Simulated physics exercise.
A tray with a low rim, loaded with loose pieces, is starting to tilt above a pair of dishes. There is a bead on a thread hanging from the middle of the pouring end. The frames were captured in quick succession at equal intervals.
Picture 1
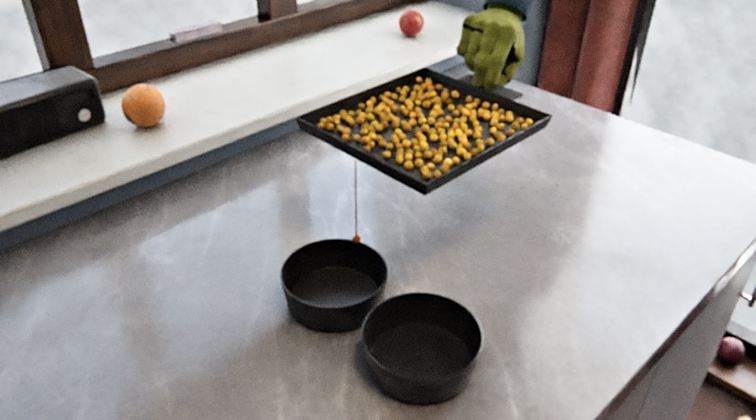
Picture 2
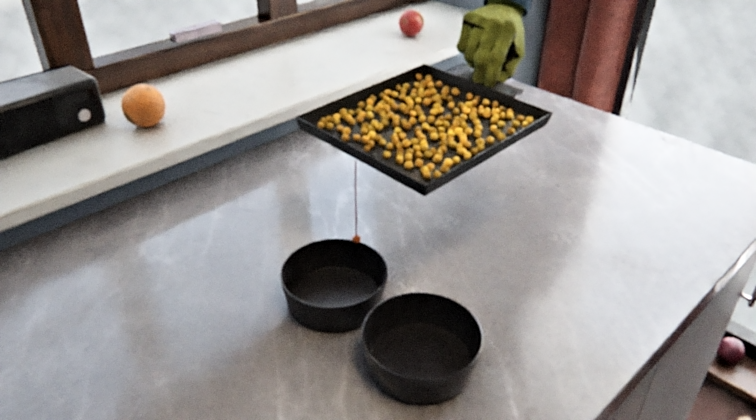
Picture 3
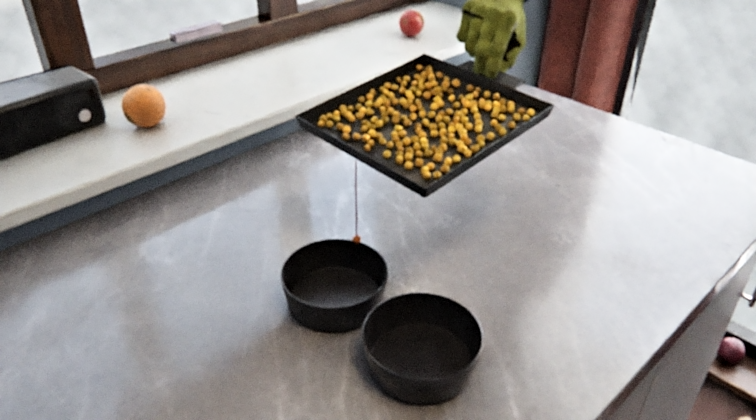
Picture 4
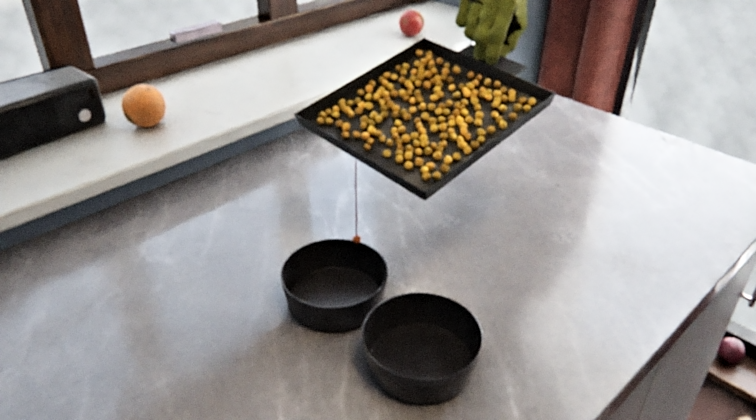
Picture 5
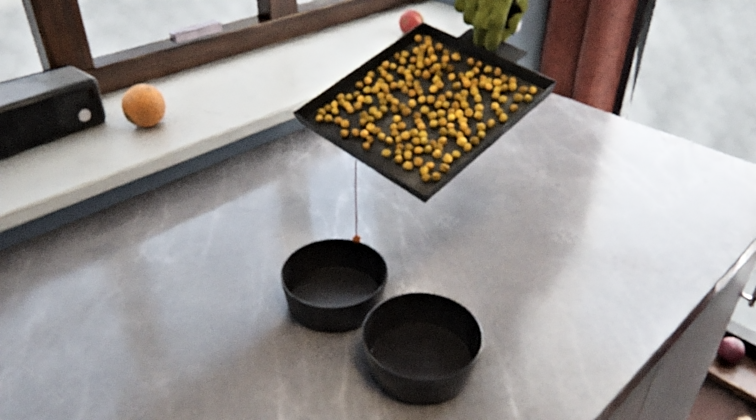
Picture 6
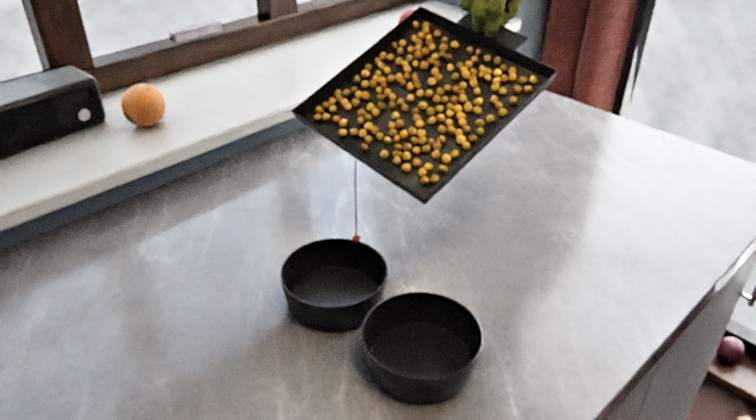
A green-gloved hand steadily tilts a black tray of yellow balls above two dark dishes.
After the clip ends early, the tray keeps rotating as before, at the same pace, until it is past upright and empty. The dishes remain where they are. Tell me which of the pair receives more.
The leftmost dish is going to catch more.
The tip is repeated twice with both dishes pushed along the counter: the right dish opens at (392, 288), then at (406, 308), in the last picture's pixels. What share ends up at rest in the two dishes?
Try 1: Some 80 %; try 2: Some 90 %.
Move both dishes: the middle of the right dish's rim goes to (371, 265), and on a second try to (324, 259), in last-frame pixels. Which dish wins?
The dish to the right at the first, the dish to the right at the second.
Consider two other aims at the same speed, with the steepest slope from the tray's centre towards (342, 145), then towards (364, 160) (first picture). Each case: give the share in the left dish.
For the first aim it is 40 in a hundred, for the second 60 in a hundred.
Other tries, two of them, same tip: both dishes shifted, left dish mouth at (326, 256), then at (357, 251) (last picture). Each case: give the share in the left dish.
30% for the first placement, 30% for the second.
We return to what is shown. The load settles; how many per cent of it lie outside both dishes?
30 %.
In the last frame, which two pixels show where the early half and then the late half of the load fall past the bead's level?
First around (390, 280), afterwards around (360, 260).
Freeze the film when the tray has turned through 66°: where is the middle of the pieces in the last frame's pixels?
I'd mark it close to (393, 142).
Soon, tray tipped steeply; nearly all on the tray; a stray few in the air.
A while on, tray tipped past a quarter turn; most on the tray; a small part in the right dish; a small part in the left dish; a stray few outside both; a stray few in the air.
Towards the end, tray tipped past a quarter turn; about a quarter in the right dish; about half in the left dish; about a quarter outside both.
Finally, tray tipped past a quarter turn; about a quarter in the right dish; about half in the left dish; about a quarter outside both.
